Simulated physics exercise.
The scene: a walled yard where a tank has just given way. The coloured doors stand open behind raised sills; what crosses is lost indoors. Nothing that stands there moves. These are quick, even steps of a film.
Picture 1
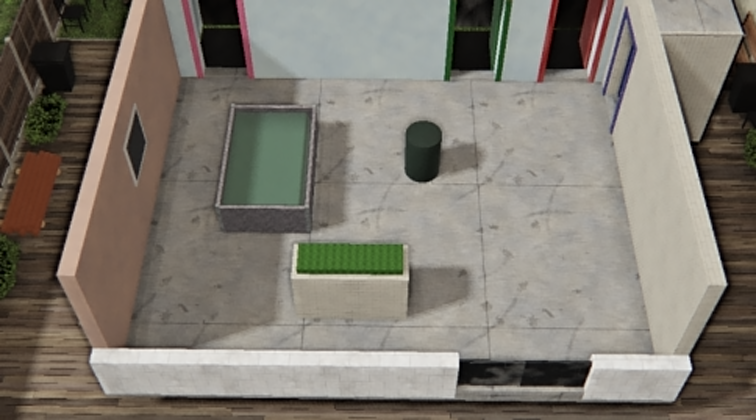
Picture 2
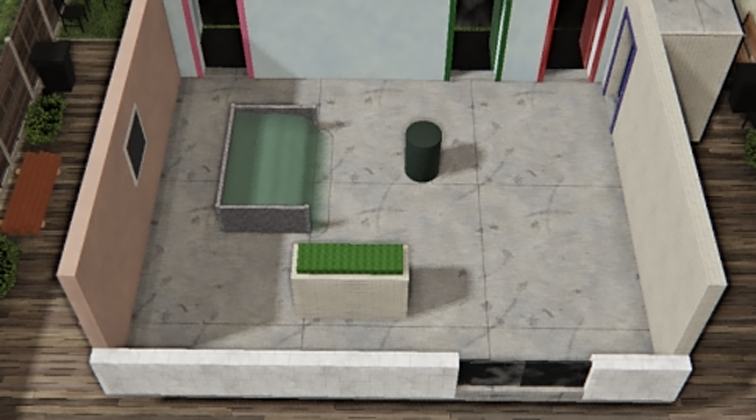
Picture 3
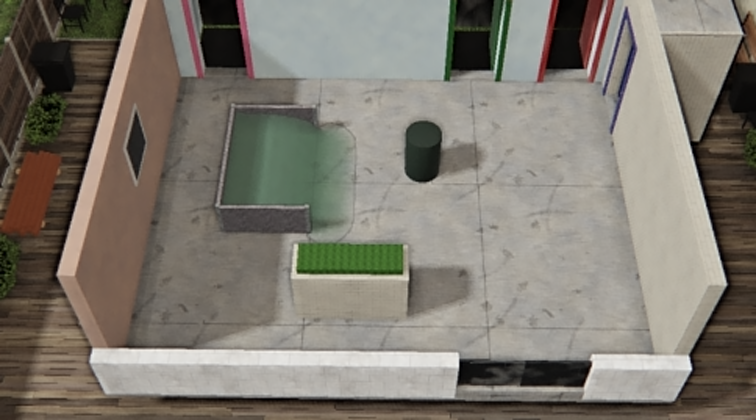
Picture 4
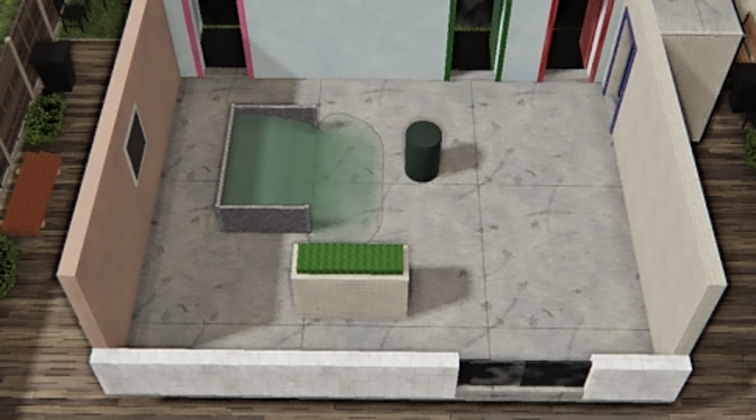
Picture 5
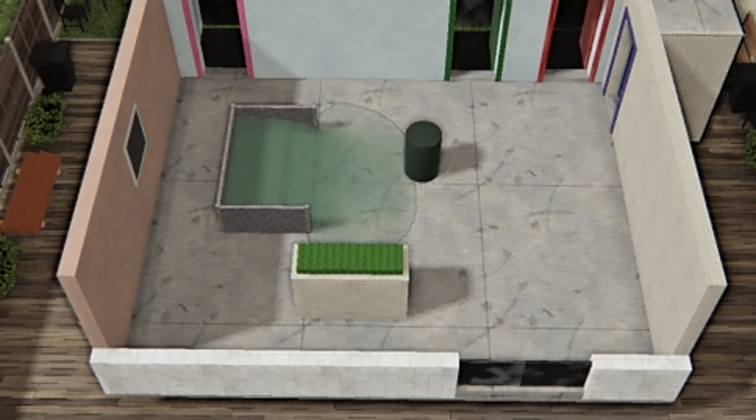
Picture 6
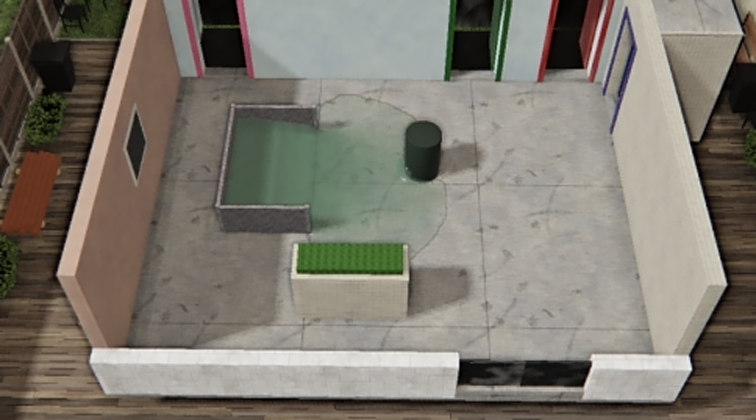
Greenish water poured out through the open right side of a stone-edged tank in a walled yard, spreading across the pale floor in a widening curve, reaching the planter and then flowing around the dark green cylinder.
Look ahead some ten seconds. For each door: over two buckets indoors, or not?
The blue door takes more than that; the pink door stays under that; the red door stays under that; the green door takes more than that.
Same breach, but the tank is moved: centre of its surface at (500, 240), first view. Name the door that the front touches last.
I say the one in pink.
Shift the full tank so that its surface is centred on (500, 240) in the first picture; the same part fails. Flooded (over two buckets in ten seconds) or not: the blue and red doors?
The blue door keeps below it; the red door lets more in.
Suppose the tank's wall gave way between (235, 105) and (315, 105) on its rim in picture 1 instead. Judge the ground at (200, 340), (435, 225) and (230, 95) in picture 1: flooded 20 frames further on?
In turn: Free of water, free of water, awash.
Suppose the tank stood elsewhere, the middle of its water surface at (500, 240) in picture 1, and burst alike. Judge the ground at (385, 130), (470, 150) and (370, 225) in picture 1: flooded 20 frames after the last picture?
In turn: Dry, flooded, not flooded.
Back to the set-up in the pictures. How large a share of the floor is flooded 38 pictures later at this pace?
Near 65 in a hundred.
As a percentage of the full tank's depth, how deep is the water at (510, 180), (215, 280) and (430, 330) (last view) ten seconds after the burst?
Roughly 6, 0 and 8 per cent, in turn.
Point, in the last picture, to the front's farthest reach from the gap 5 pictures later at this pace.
Roughly at (576, 198).
A moment on, water covers 35 % of the floor; the blue door not reached, the pink door not reached, the red door not reached, the green door not reached.
Next, water covers 50 % of the floor; the blue door wet at the sill, nothing in, the pink door not reached, the red door wet at the sill, nothing in, the green door under two buckets in.
Then, water covers 60 % of the floor; the blue door over two buckets in, the pink door not reached, the red door wet at the sill, nothing in, the green door over two buckets in.
Later, water covers 65 % of the floor; the blue door over two buckets in, the pink door not reached, the red door under two buckets in, the green door over two buckets in.
In the end, water covers 75 % of the floor; the blue door over two buckets in, the pink door not reached, the red door under two buckets in, the green door over two buckets in.
